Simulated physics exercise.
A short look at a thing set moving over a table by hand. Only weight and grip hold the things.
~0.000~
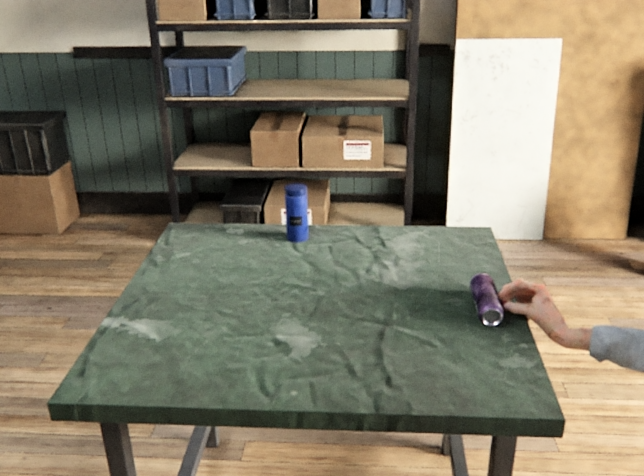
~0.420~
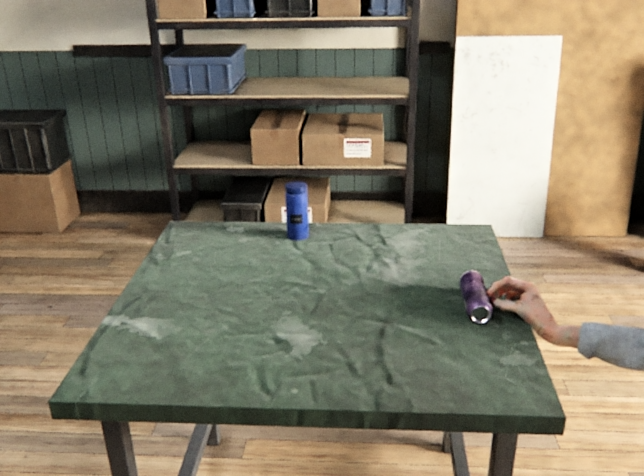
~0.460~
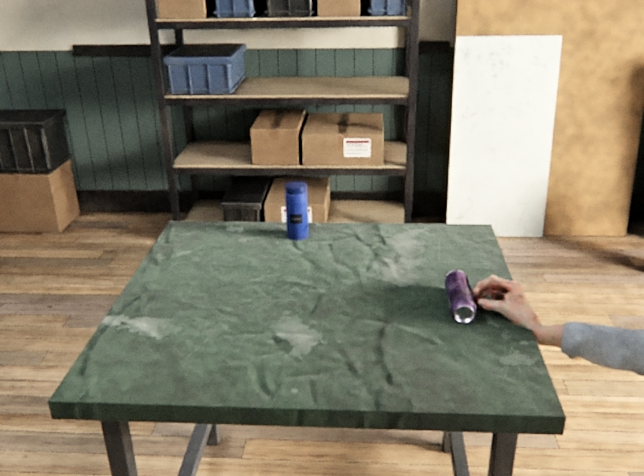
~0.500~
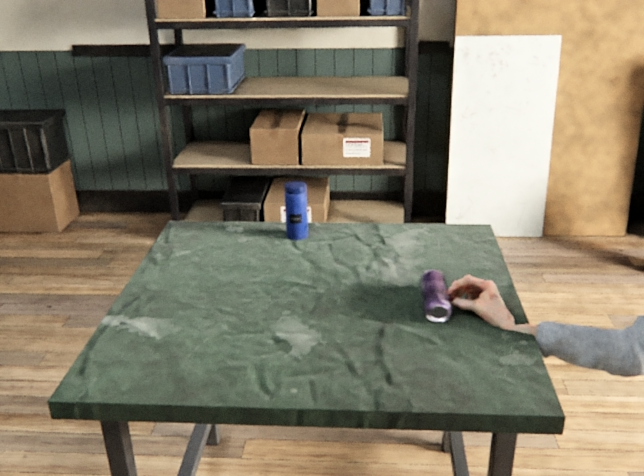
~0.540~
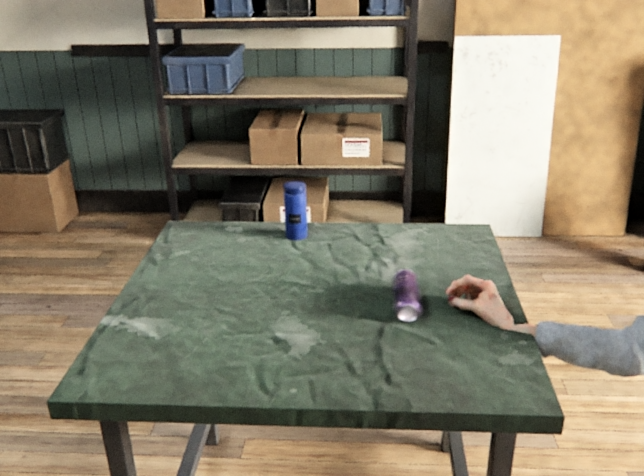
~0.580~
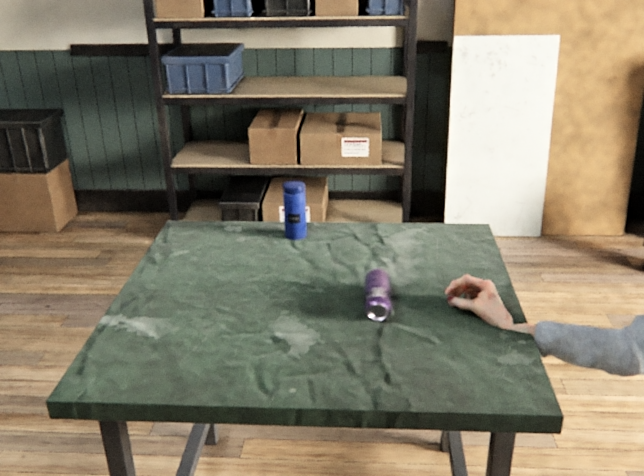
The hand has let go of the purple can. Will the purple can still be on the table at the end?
The purple can drops to the floor.
By 0.98 s, purple can moved well along near (118, 290).
By 1.48 s, purple can now off the table.
When it is over (1.9 s), off the table, purple can.
